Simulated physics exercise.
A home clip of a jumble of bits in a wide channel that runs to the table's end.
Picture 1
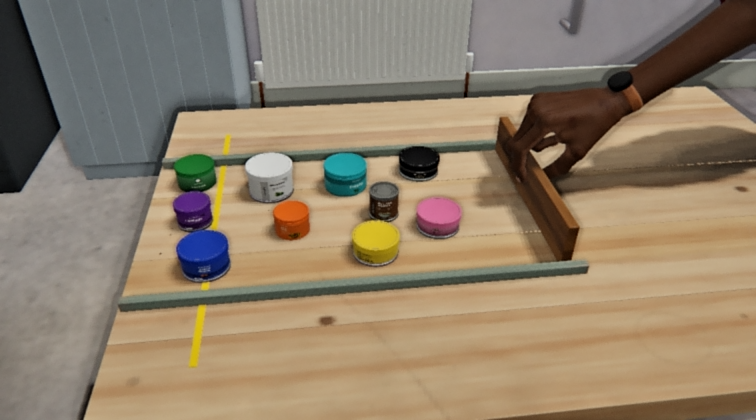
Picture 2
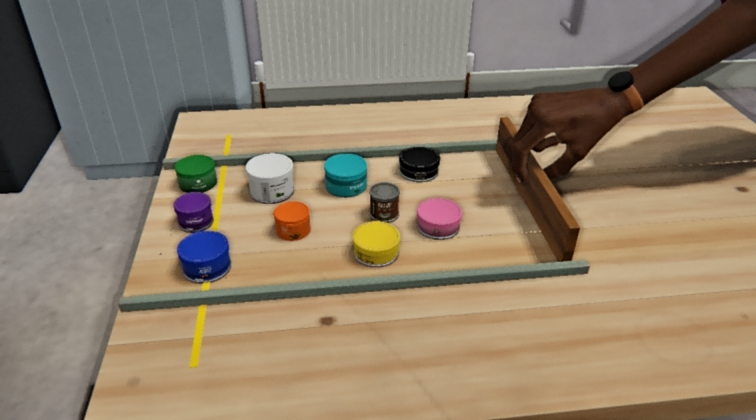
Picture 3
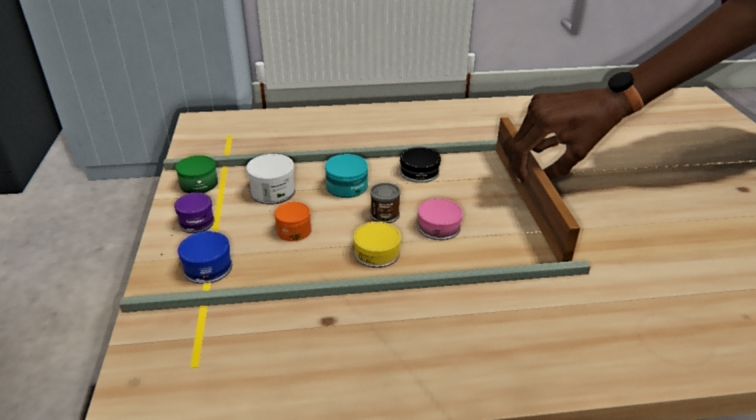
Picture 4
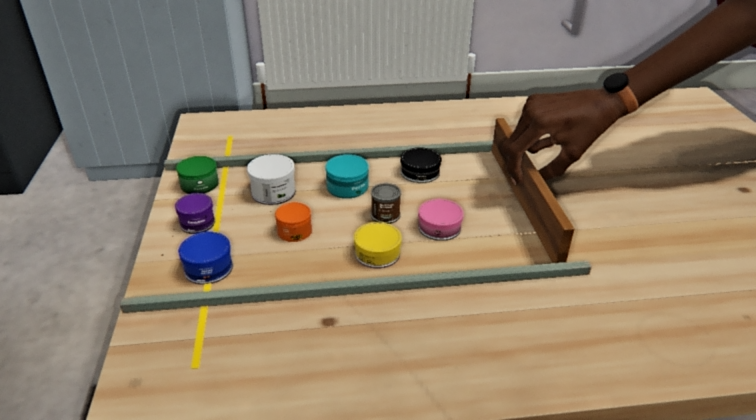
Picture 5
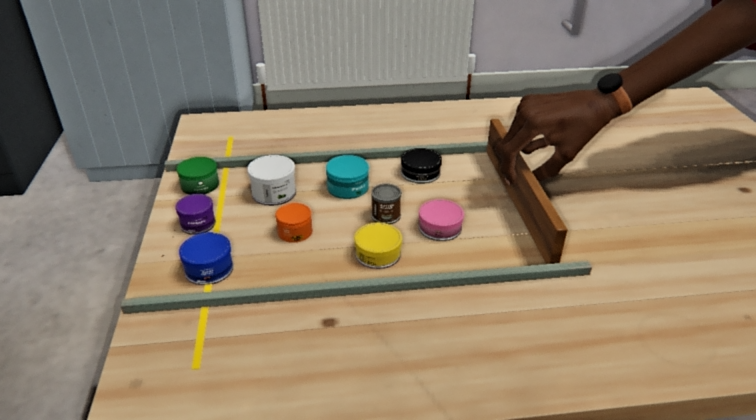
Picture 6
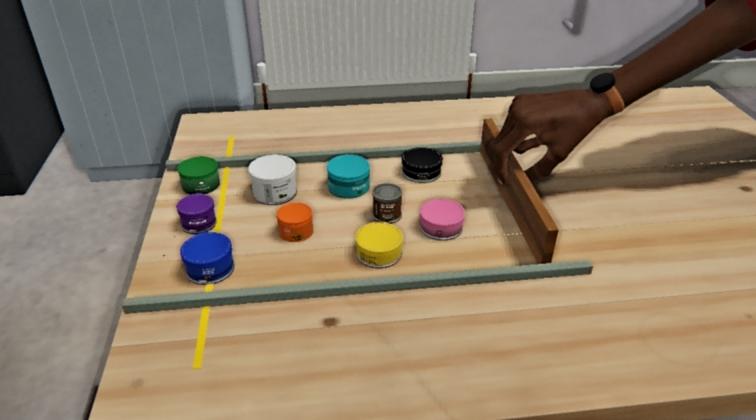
A wooden board, held by a hand, slides slightly left toward colourful tubs on a table.
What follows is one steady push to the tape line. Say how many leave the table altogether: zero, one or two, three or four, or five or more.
The number that fall off is one or two.
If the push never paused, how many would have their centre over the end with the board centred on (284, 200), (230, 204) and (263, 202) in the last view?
It would be 0, 1 and 0.
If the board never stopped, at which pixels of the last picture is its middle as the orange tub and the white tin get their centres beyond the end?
About (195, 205), and (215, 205) for the other.
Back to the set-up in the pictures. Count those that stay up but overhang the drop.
The number is 3.
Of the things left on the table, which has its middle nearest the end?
The purple tin.
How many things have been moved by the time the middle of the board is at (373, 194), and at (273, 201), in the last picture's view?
First 5, then 10.
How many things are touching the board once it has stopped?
In contact: 5.
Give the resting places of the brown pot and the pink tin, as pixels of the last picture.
Near (201, 215) and (191, 242).
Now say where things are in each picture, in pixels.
In the first picture, green tub (196, 174); purple tin (194, 212); blue tin (204, 256); board (531, 183); tape (215, 222).
In the second picture, purple tin (194, 212); yellow tin (376, 244).
In the third picture, blue tin (206, 257); brown pot (385, 203).
In the fourth picture, green tub (198, 175); turquoise tub (347, 176).
In the fifth picture, purple tin (196, 214); black pot (421, 166).
In the sixth picture, green tub (199, 176); purple tin (197, 214); blue tin (208, 258); board (513, 185); tape (219, 224).
Soon after, none off yet; green tub at rest near (199, 176); purple tin at rest near (197, 214); blue tin at rest near (208, 258).
In the end, the number that fall off is one or two; gone, green tub.
